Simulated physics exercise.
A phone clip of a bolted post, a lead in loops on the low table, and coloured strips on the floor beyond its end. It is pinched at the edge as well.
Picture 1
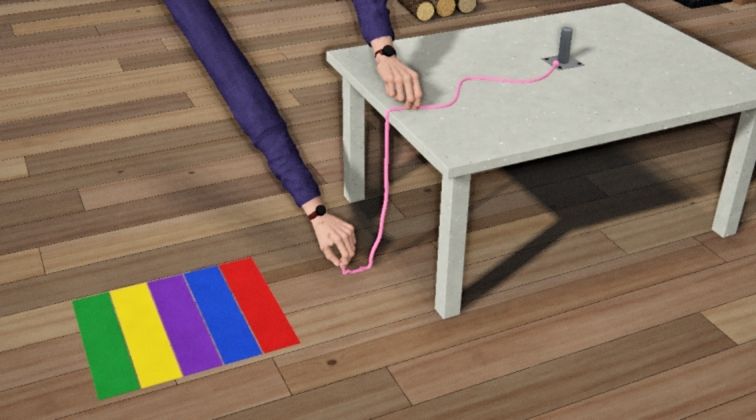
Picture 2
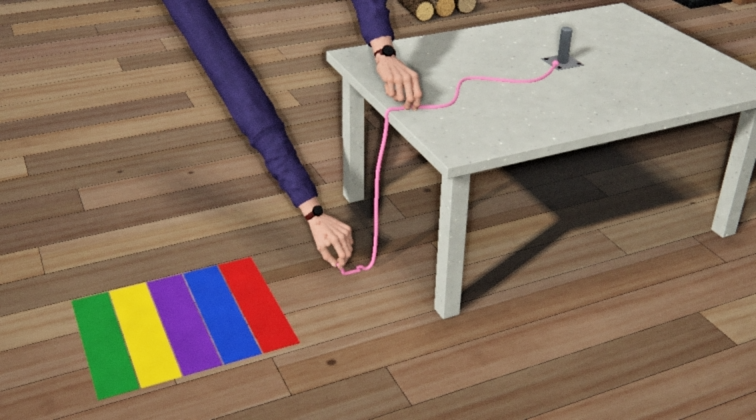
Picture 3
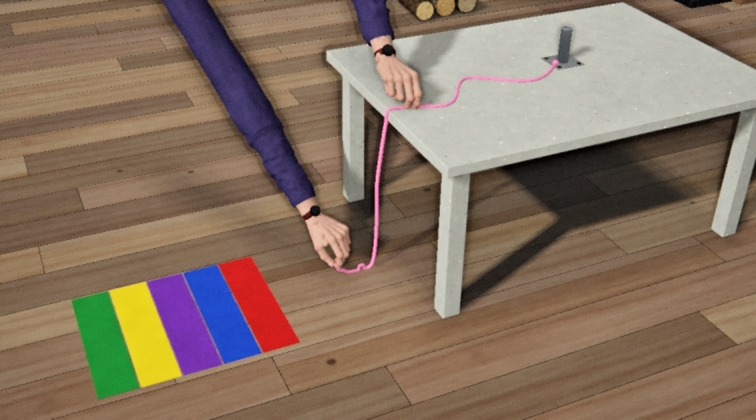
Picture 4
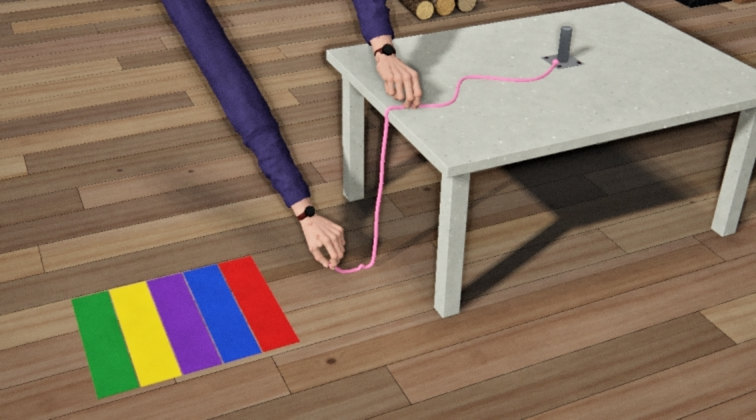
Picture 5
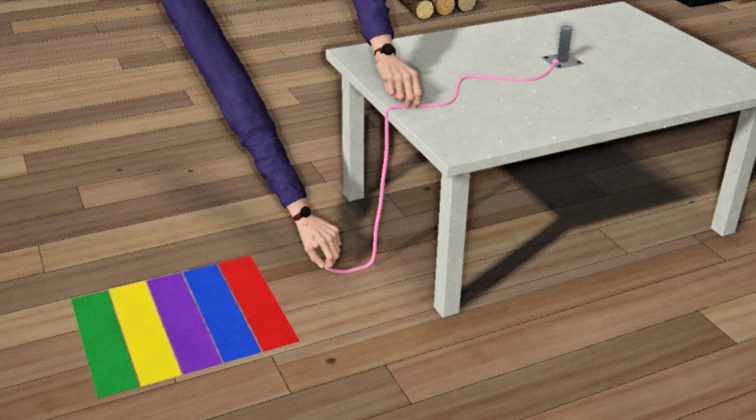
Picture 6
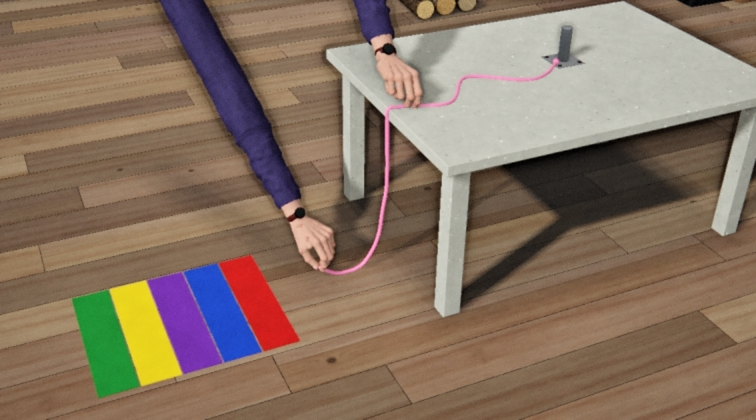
On a wooden floor beside a low table, one hand slowly draws a pink cord's end slightly left while another pinches it at the edge.
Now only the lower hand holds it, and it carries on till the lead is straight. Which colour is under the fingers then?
Over purple.
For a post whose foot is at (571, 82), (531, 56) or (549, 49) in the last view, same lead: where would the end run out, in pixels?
Near (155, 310), (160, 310) and (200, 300).
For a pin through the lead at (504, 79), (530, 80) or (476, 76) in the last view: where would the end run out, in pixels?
Near (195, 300), (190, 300) and (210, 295).
Soon after, end near (248, 286); over red.
Then, end near (207, 296); over blue.
At full stretch, end near (182, 302); over purple. The end stops over the purple strip.
